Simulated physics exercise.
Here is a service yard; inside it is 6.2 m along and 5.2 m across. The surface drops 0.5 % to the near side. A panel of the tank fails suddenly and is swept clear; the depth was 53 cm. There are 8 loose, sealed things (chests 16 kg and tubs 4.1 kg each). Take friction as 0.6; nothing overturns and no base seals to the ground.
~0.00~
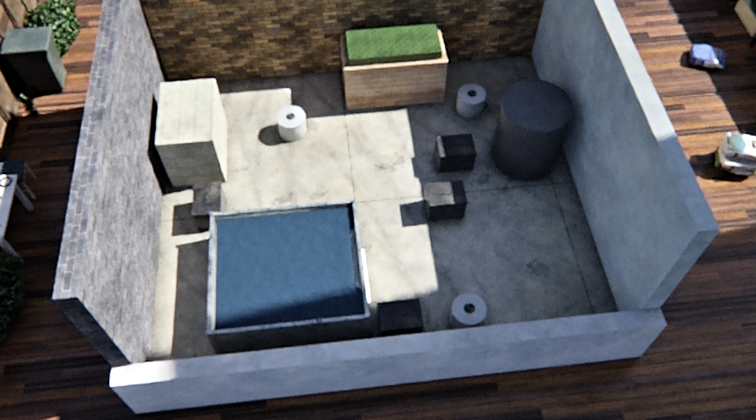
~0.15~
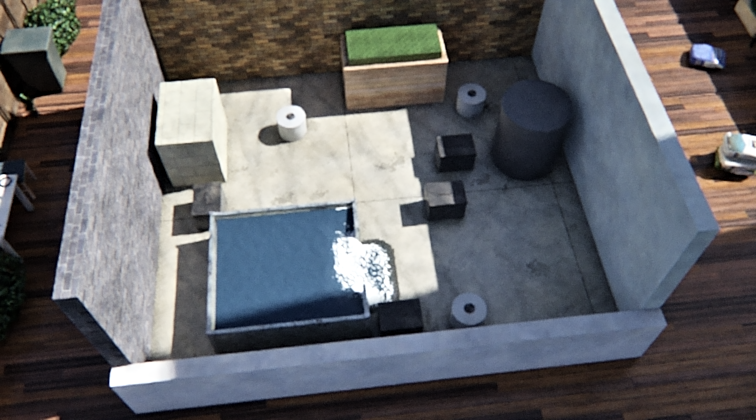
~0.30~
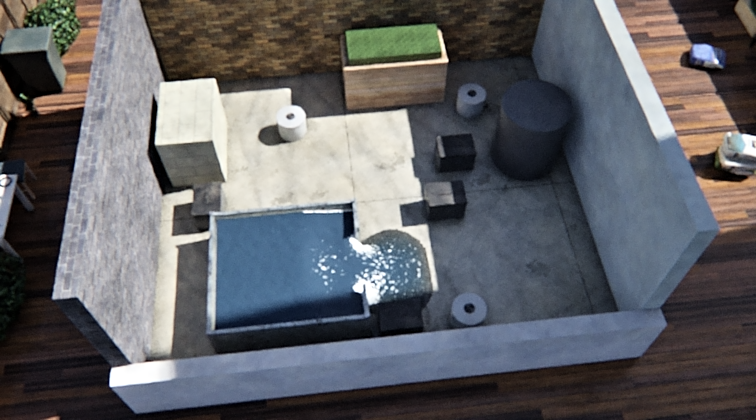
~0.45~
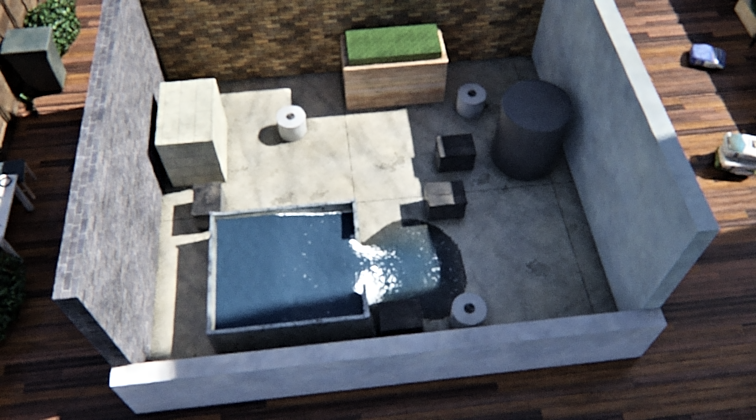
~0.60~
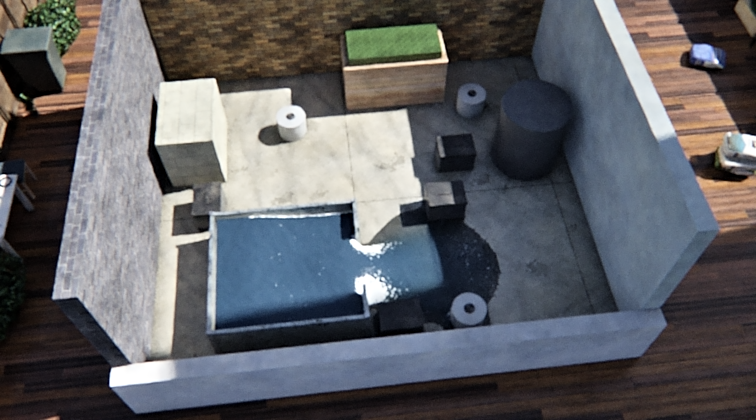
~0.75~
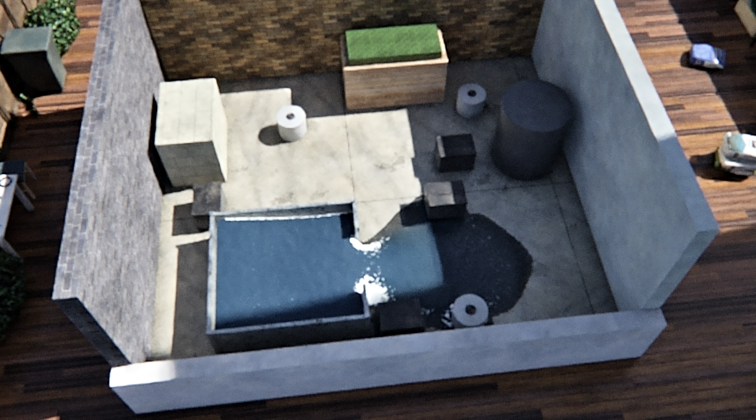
In a walled concrete yard, a panel on the right side of a water-filled tank gives way, and water pours out, foaming at the gap and spreading rightward across the floor around a white tub, while the loose objects stay put.
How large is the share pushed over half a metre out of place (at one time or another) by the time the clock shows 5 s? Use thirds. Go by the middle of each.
It is from one to two thirds.
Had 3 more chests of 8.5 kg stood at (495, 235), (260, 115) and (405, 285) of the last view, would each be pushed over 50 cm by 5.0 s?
In turn: More, less, more.
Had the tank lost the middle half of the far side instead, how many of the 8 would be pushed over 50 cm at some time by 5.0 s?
In that case 2 of them.
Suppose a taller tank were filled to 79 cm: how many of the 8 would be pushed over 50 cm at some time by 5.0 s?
Then 4.
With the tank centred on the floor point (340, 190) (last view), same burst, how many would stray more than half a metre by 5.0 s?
In that case 5 of them.
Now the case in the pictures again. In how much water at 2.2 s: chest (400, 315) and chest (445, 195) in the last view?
About 4 and 6 cm.
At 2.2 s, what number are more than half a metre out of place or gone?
I count 2.
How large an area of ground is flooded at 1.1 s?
About 9.5 m2.
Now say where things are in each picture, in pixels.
The first frame shows a tub at (469, 308) rests on the ground; a chest at (400, 314) rests on the ground; water covers 3.2 m2; 0 of 8 have shifted.
The second frame shows a tub at (469, 308), on the bottom; a chest at (400, 314) rests on the ground; water covers 3.6 m2; 0 of 8 have shifted.
The third frame shows a tub at (469, 308) rests on the ground; a chest at (400, 314), on the bottom; 4.2 m2 under water; 0 of 8 have shifted.
The fourth frame shows a tub at (469, 308), on the bottom; a chest at (400, 314) rests on the ground; 5.0 m2 under water; 0 of 8 have shifted.
The fifth frame shows a tub at (469, 308) rests on the ground; a chest at (400, 314) rests on the ground; water covers 5.7 m2; 0 of 8 have shifted.
The sixth frame shows a tub at (471, 310) rests on the ground; a chest at (400, 314) rests on the ground; 6.5 m2 under water; 0 of 8 have shifted.
After 1.1 s 0 of 8 are over 50 cm from their spots; 0 afloat.
After 2.2 s 2 of 8 are over 50 cm from their spots; 1 afloat.
After 3.5 s 2 of 8 are over 50 cm from their spots; 2 afloat.
After 5.0 s 3 of 8 are over 50 cm from their spots, and 3 have been at some point; 1 afloat.
